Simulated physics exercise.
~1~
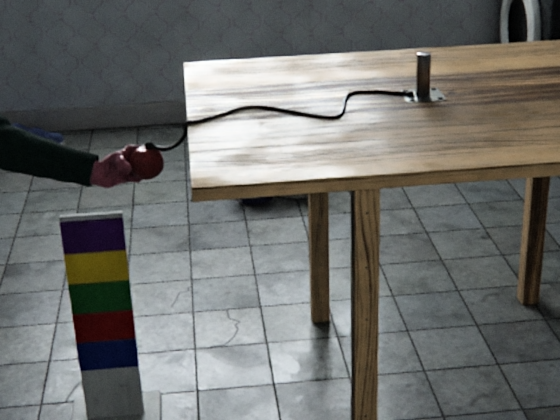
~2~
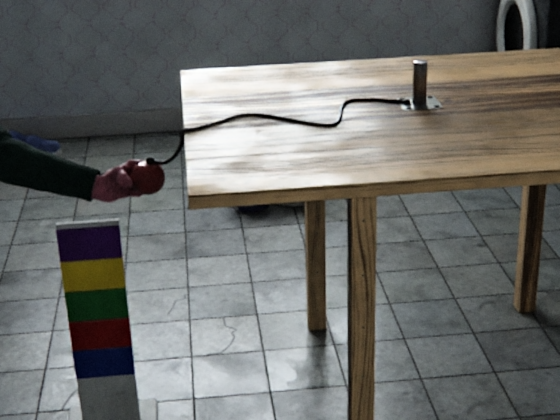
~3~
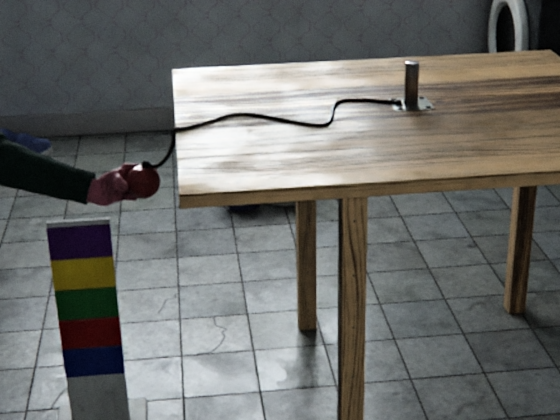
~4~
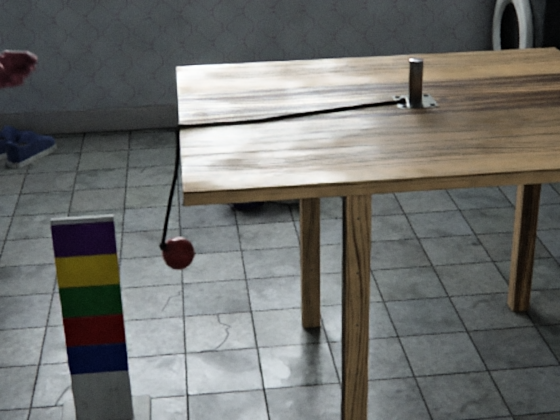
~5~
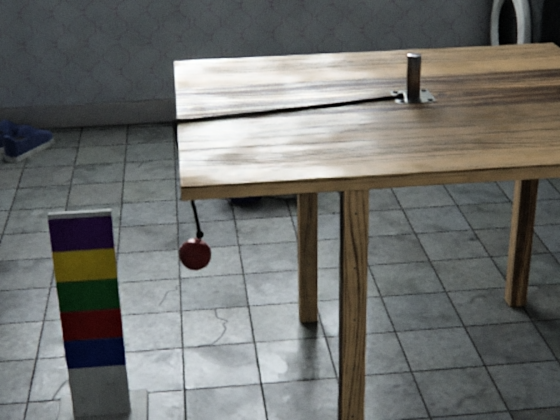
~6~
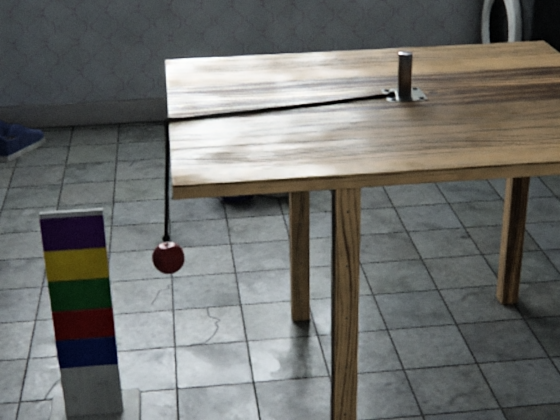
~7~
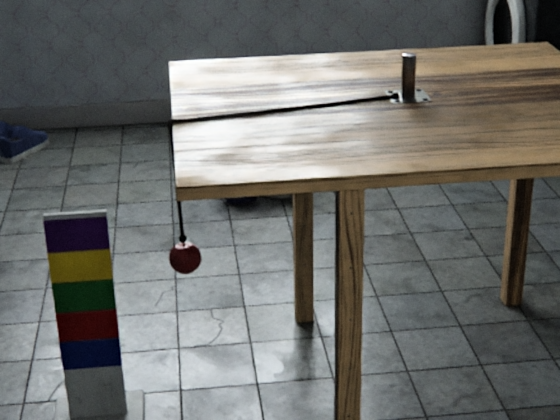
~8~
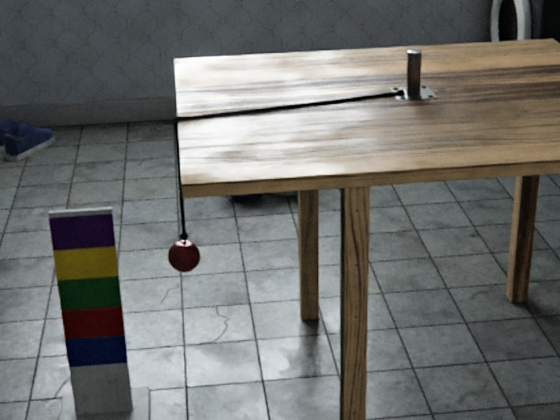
A hand releasing a red apple on a slack lead, the apple dropping off the table edge and swinging to hang level with yellow.
